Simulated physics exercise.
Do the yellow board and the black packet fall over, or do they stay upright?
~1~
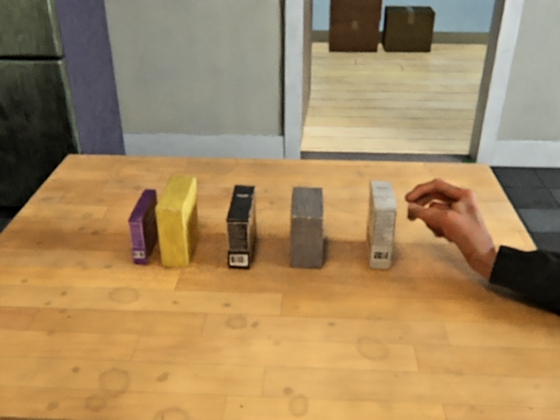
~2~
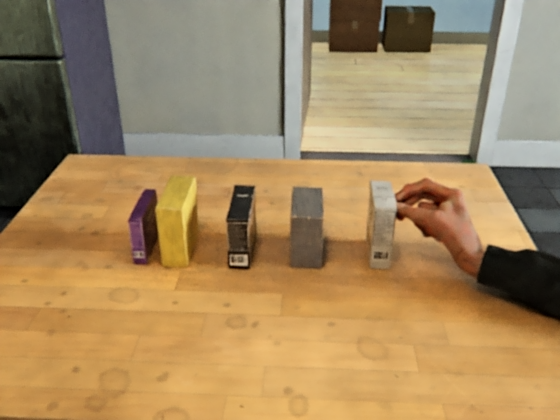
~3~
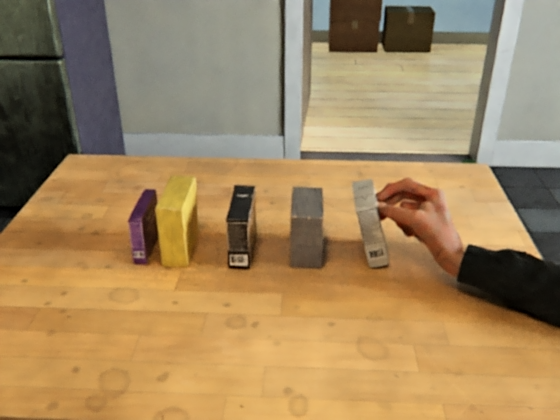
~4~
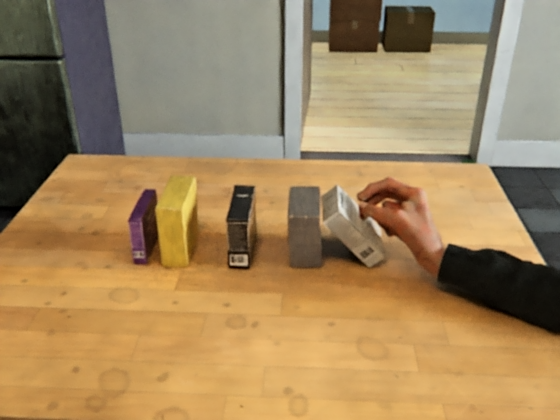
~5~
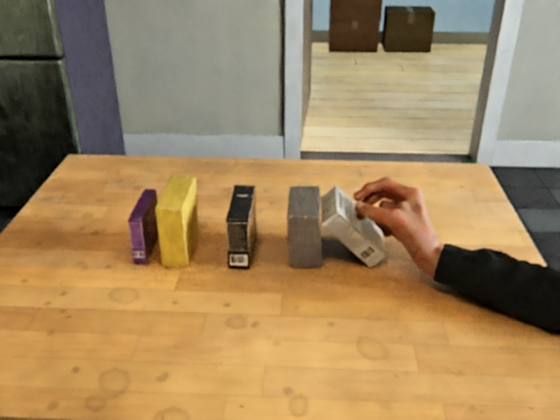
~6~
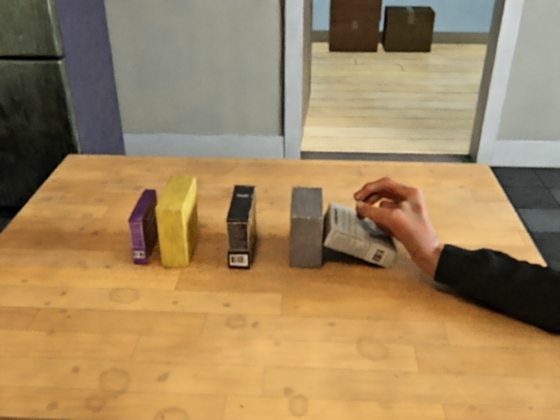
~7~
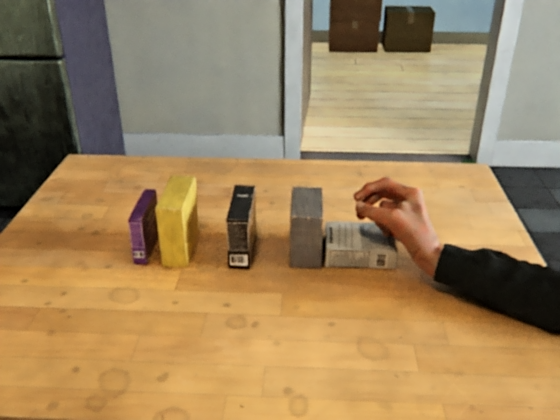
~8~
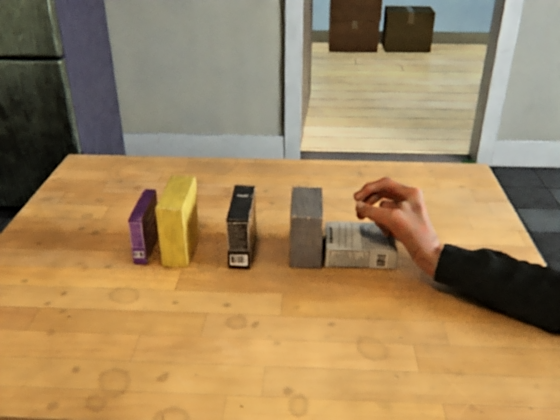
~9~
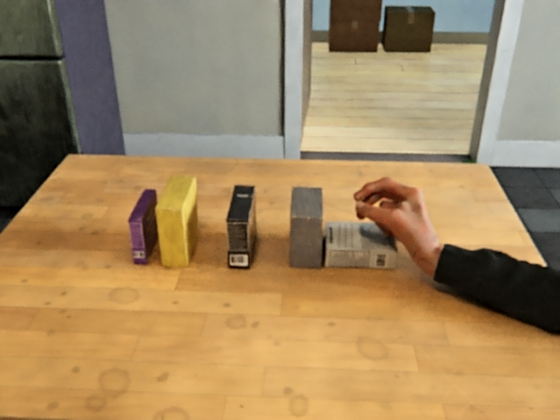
Both stay upright. The white packet comes down beside the grey board, which keeps standing, so nothing reaches the black packet or the yellow board.
A white packet stands at the right end of a spaced row on a wooden table, seen from the front and slightly above, with a doorway behind. To its left stand a grey board, a black packet, a yellow board and a purple packet. A hand in a dark sleeve reaches in from the right and pushes the top of the white packet leftward. The packet tips over against the grey board, then slides down beside its foot until it lies flat. The grey board stays upright, and the other pieces stand untouched as the hand hovers above the fallen packet.
